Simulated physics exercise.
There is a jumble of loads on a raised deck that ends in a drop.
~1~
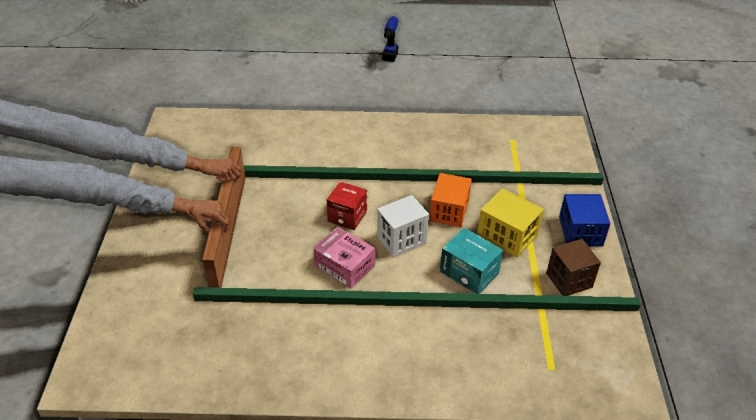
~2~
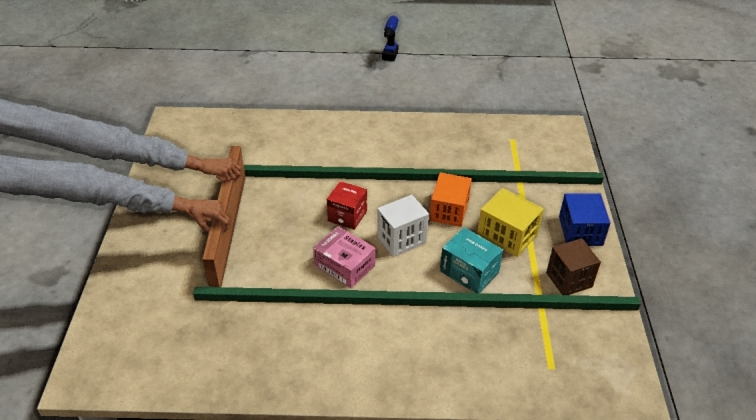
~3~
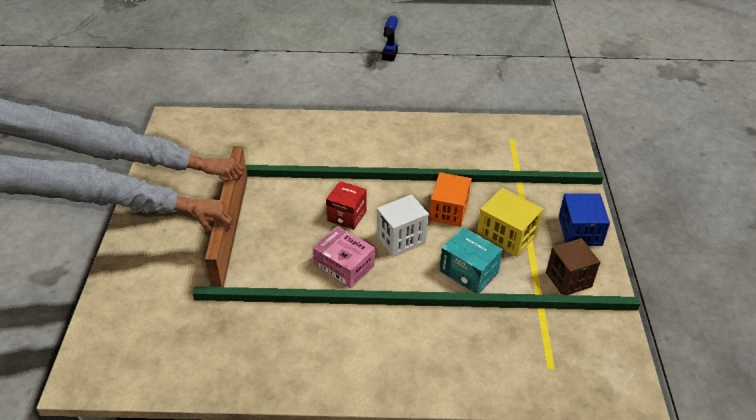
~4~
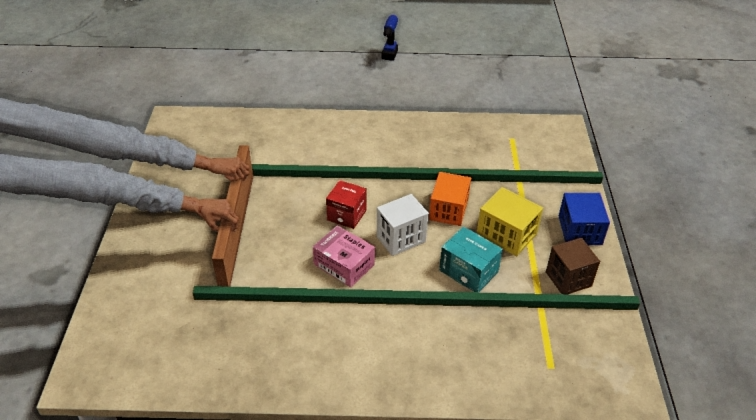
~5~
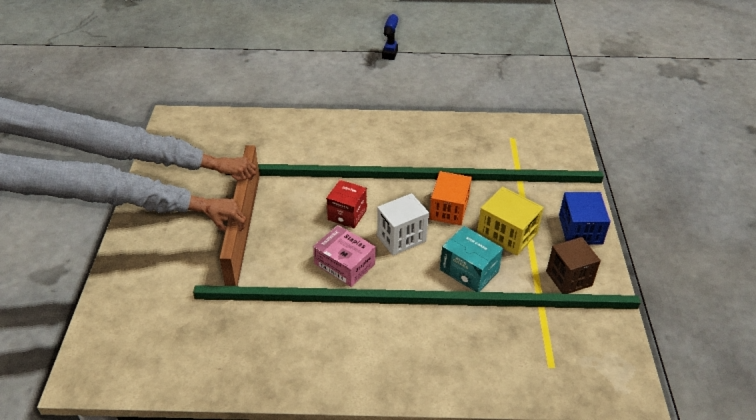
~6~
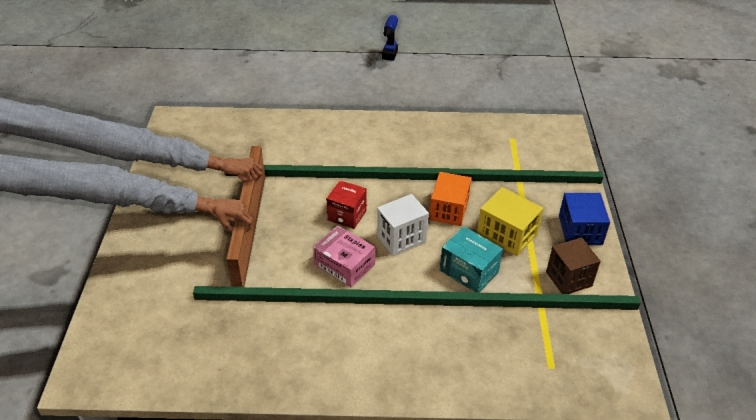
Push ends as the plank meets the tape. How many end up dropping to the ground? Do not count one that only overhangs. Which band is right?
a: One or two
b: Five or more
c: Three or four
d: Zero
a.
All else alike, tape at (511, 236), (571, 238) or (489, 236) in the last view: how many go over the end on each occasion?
Try by try, 1, 5 and 0.
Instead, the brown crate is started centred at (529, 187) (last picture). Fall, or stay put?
Observed: The brown crate keeps its spot.
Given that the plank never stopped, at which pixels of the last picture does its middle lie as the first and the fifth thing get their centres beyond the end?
At roughly (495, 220), then roughly (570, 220).
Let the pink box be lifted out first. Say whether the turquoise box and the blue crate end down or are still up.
Here's how it goes: The turquoise box is still up there and the blue crate ends up down.
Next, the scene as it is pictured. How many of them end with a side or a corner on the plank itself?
3.
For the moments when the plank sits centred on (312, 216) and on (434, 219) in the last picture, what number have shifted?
That makes 0 at the first spot and 6 at the second.
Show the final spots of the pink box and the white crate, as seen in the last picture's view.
Final spots - pink box (569, 268), white crate (556, 221).
Soon after, none off yet; blue crate at rest near (584, 219); brown crate at rest near (573, 267); yellow crate at rest near (510, 221).
Then, none off yet; blue crate moved a little near (599, 218); brown crate moving near (577, 268); yellow crate moved about its own width near (551, 217).
At rest, the number that fall off is one or two; fallen, blue crate.
